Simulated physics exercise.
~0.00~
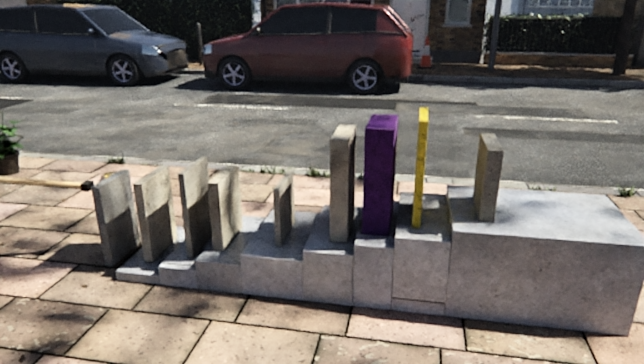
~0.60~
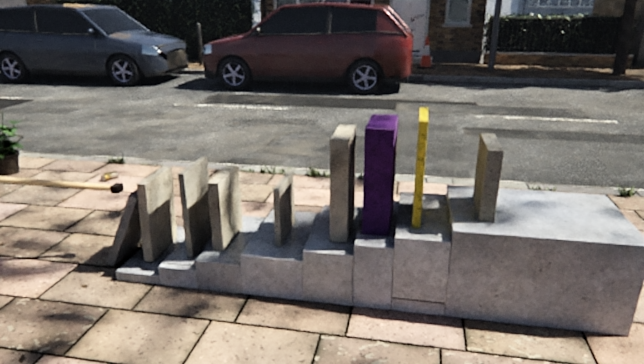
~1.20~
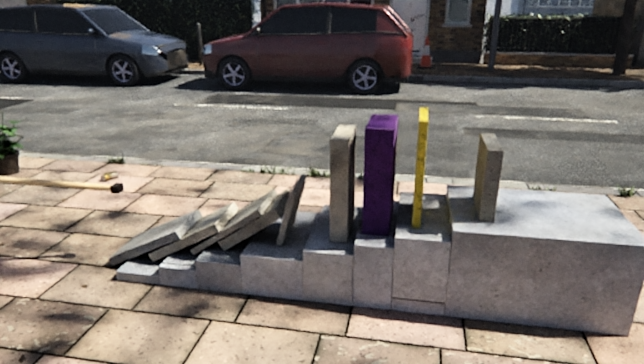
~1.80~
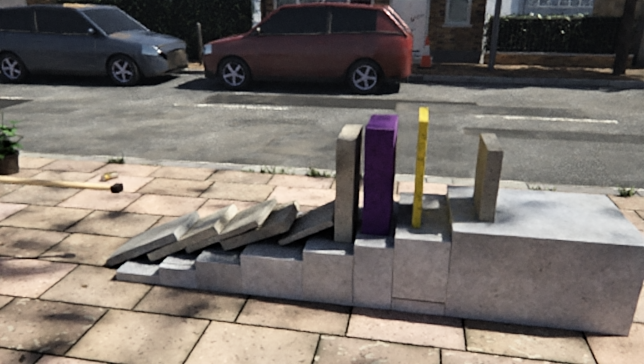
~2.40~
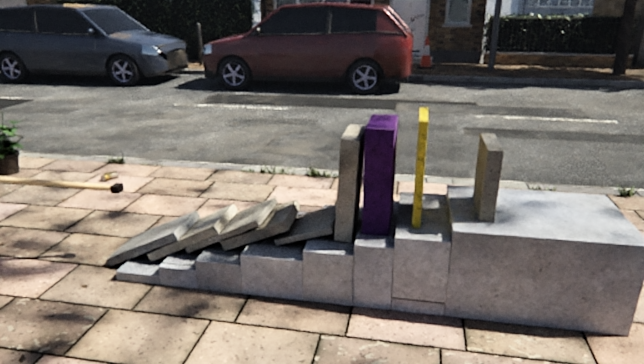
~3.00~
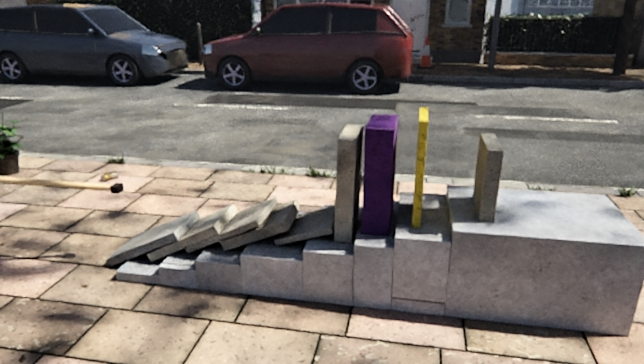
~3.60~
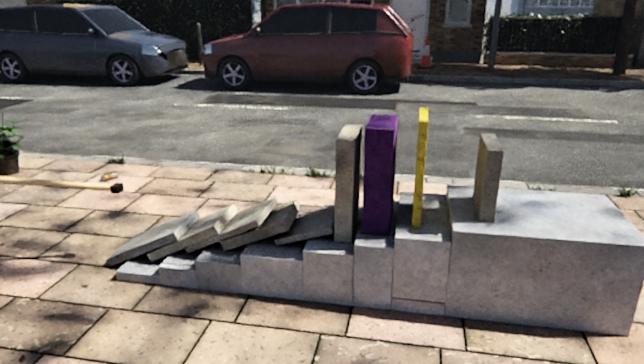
The video shows paving slabs standing on edge up low steps beside a street as a pole moves in from the left and the first slab tips right, toppling the lower five in sequence, while the taller grey, purple, yellow and last grey slabs remain standing.
